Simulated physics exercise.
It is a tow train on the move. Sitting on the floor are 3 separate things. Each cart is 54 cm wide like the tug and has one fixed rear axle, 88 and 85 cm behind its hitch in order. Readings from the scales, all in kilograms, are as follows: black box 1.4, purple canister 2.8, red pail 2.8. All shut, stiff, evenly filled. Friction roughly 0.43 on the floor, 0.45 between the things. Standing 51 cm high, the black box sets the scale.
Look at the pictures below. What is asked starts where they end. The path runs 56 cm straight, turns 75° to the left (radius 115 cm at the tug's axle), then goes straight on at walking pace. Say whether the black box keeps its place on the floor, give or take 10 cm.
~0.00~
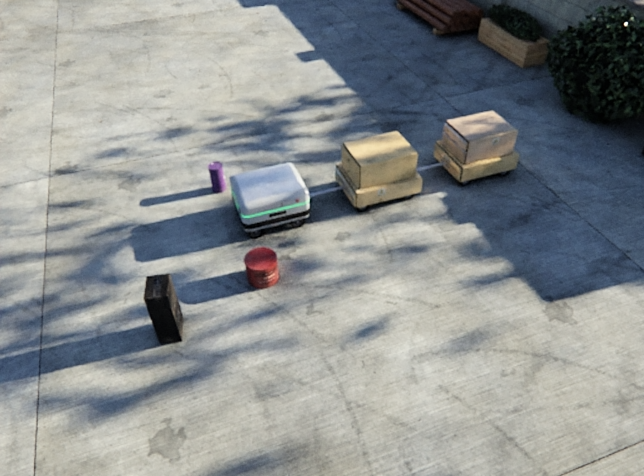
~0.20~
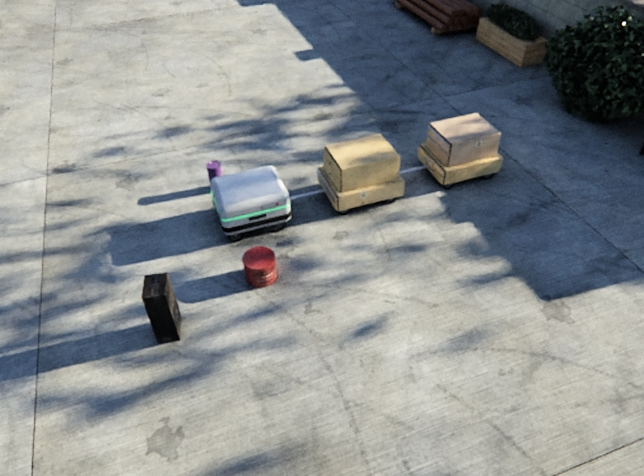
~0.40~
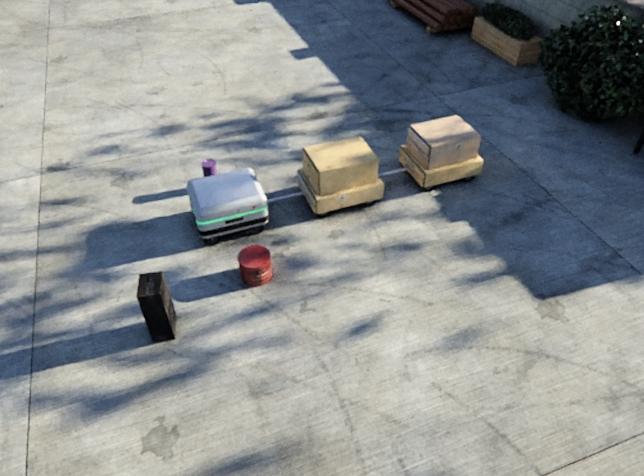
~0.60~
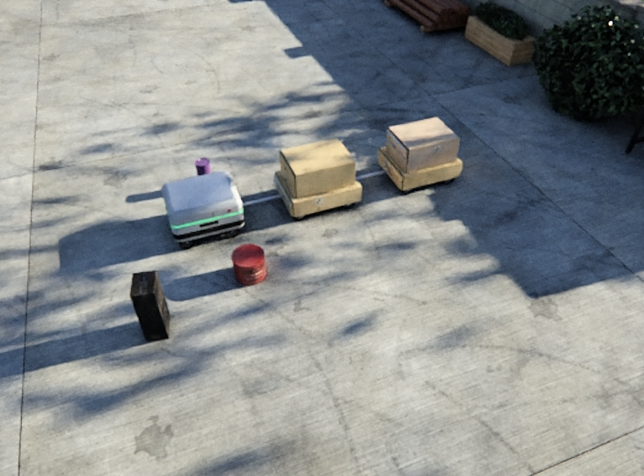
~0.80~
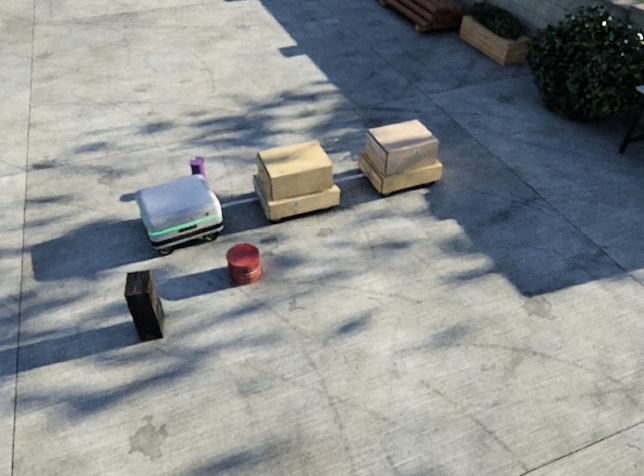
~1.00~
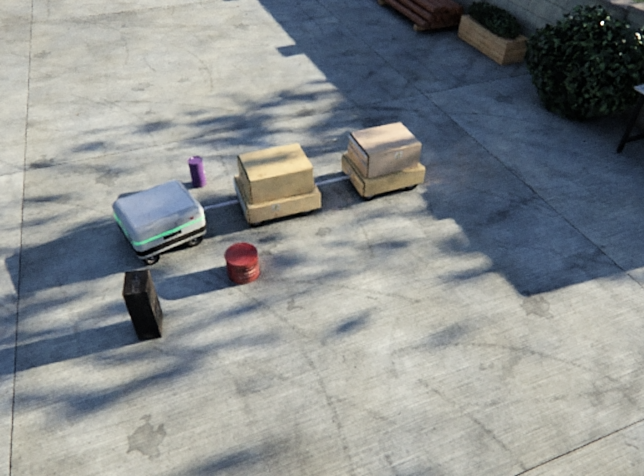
It will be displaced.
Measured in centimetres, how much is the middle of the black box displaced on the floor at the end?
Net shift near 64 cm.
By 2.10 s, 176 cm covered.
By 3.40 s, 286 cm covered; black box 28 cm from its spot near (145, 335).
By 4.90 s, 412 cm covered; black box 48 cm from its spot near (147, 359).
When it is over (6.3 s), not toppled but over 10 cm from the start, black box; the other 2 within 10 cm of the start. End places, in pixels of the last picture, black box near (149, 379).
